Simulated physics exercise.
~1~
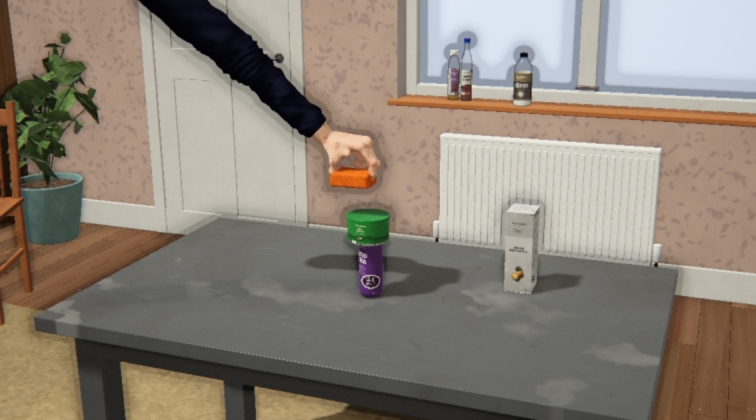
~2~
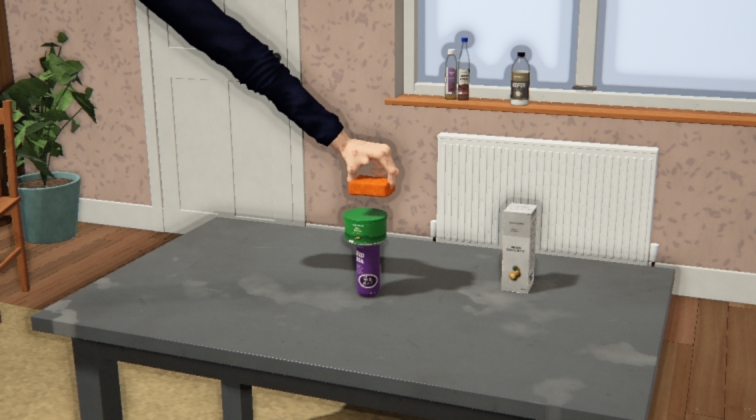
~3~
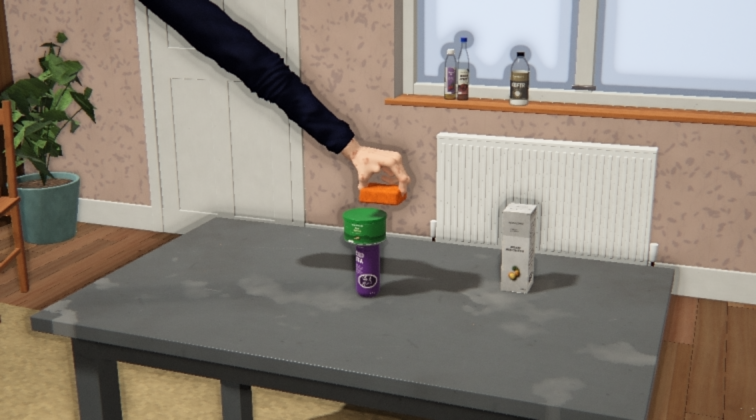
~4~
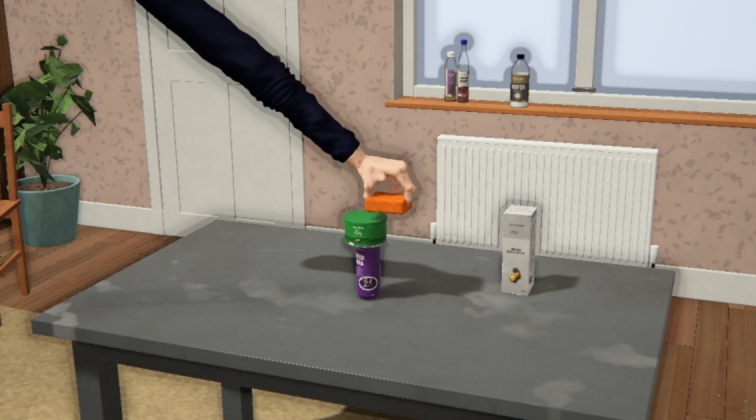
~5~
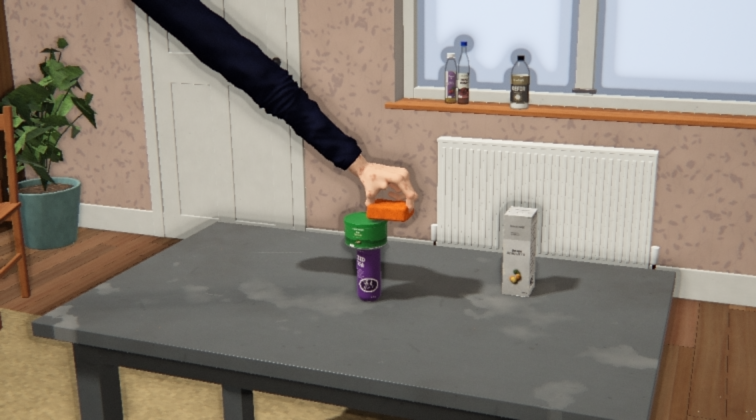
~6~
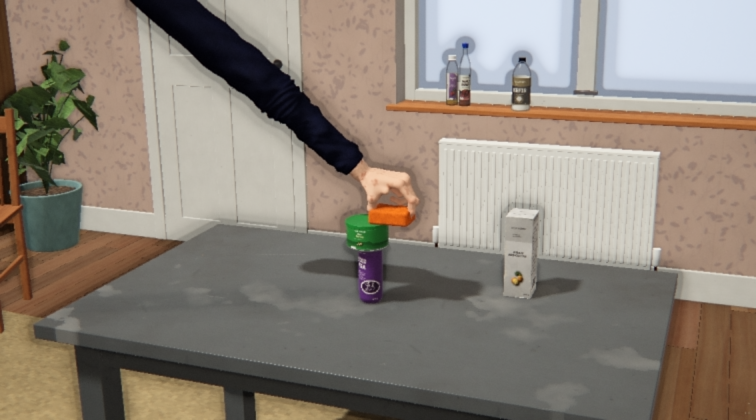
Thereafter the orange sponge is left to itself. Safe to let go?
I expect something to leave its place.
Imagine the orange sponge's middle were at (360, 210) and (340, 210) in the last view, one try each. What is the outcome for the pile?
The first try leaves the pile standing, the second leaves it knocked down.
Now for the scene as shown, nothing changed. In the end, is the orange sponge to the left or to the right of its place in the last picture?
Direction of travel: Rightward.
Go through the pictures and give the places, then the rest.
The first picture shows still above its spot; orange sponge (354, 178); white carton (522, 249).
The second picture shows still above its spot; orange sponge (372, 186); green tub (366, 226).
The third picture shows still above its spot; orange sponge (383, 194); purple can (368, 267).
The fourth picture shows still above its spot; orange sponge (388, 203); white carton (519, 250).
The fifth picture shows still above its spot; orange sponge (391, 210); green tub (366, 231).
The sixth picture shows in place under the hand; orange sponge (392, 215); purple can (371, 273).
Then, 0.40 s later than the last frame, orange sponge now fallen.
Then, 0.70 s later than the last frame, things are still on the move.
When it is over, fallen, orange sponge; the other 3 as before. End places, in pixels of the last picture, orange sponge near (418, 307). The pile gives way.
